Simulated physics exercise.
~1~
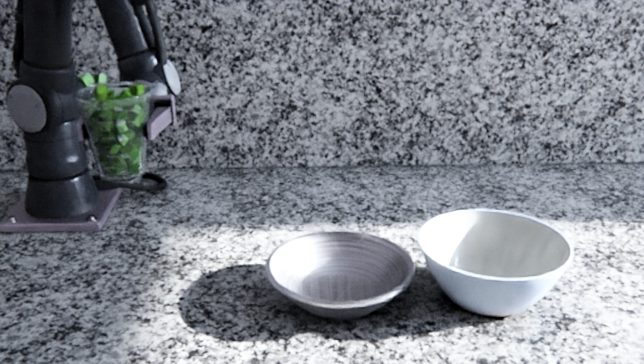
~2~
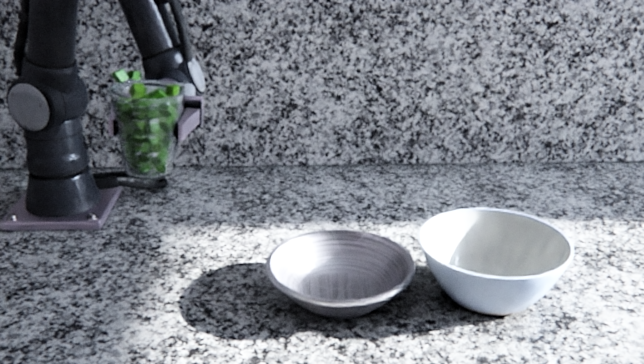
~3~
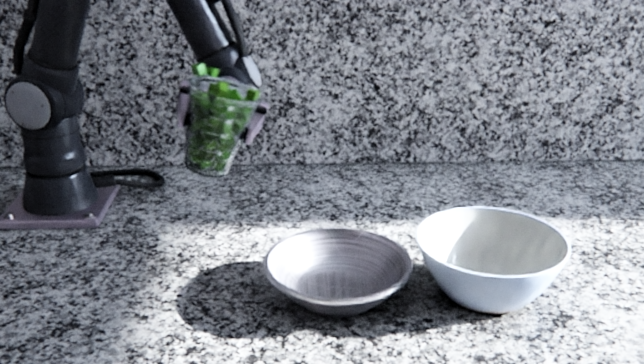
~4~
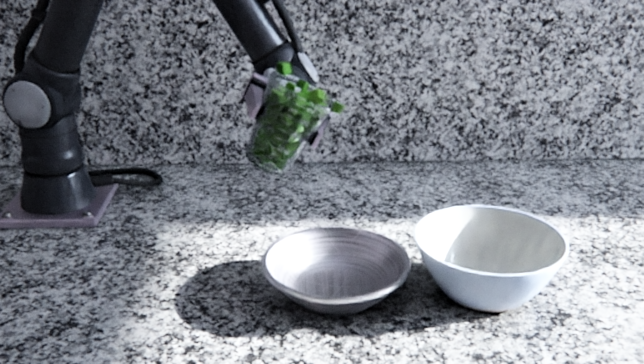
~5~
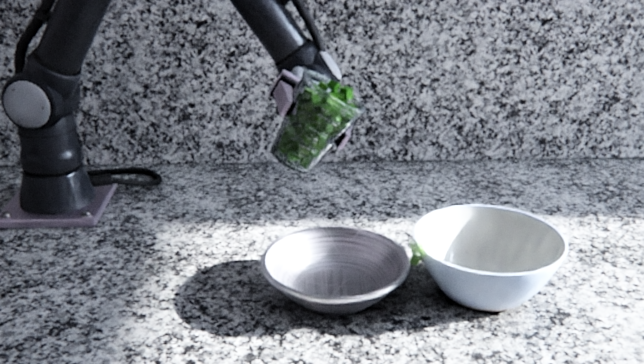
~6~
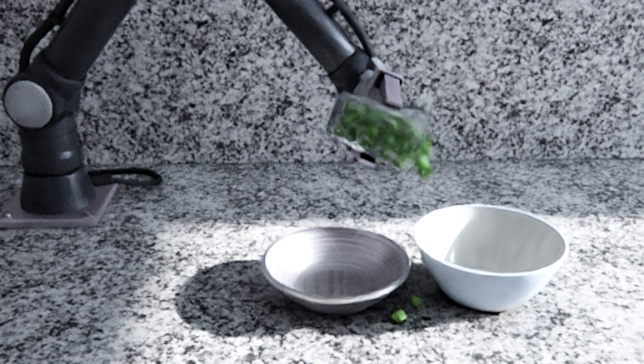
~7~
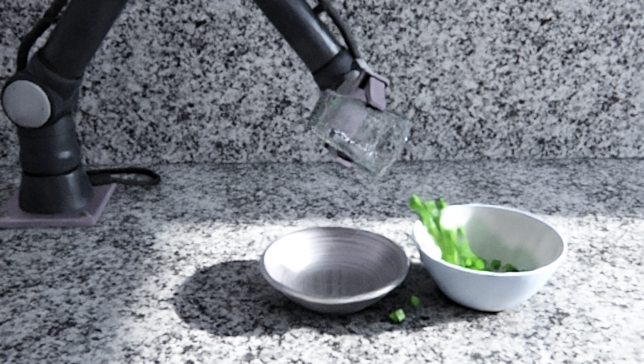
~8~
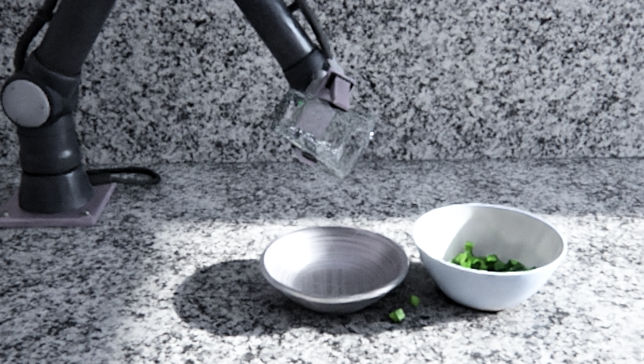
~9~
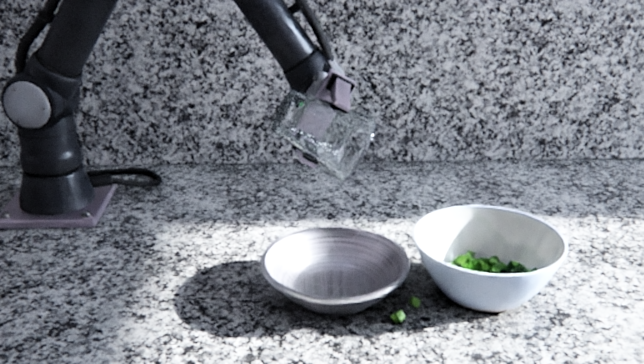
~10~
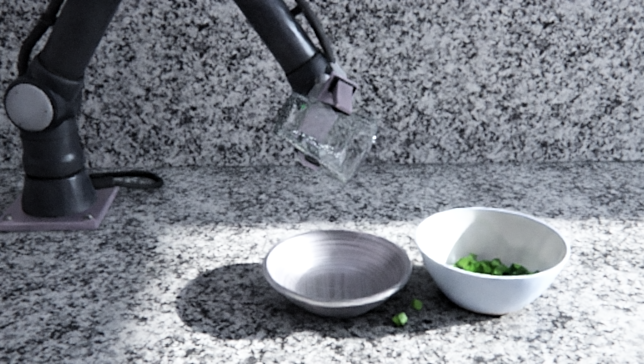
A dark robot arm standing at the left of a speckled grey granite counter, seen from the front and slightly above, holds a clear cup heaped with chopped green vegetables. To the right sit a shallow, ridged grey metal bowl and, beyond it, a deeper pale white bowl. The arm swings the upright cup rightward and begins to tip it. A few pieces drop out early, two landing on the counter between the bowls. The cup tilts past its side and the rest tumbles into the white bowl. The arm draws back slightly left and stops, holding the emptied cup tilted, the metal bowl still empty.
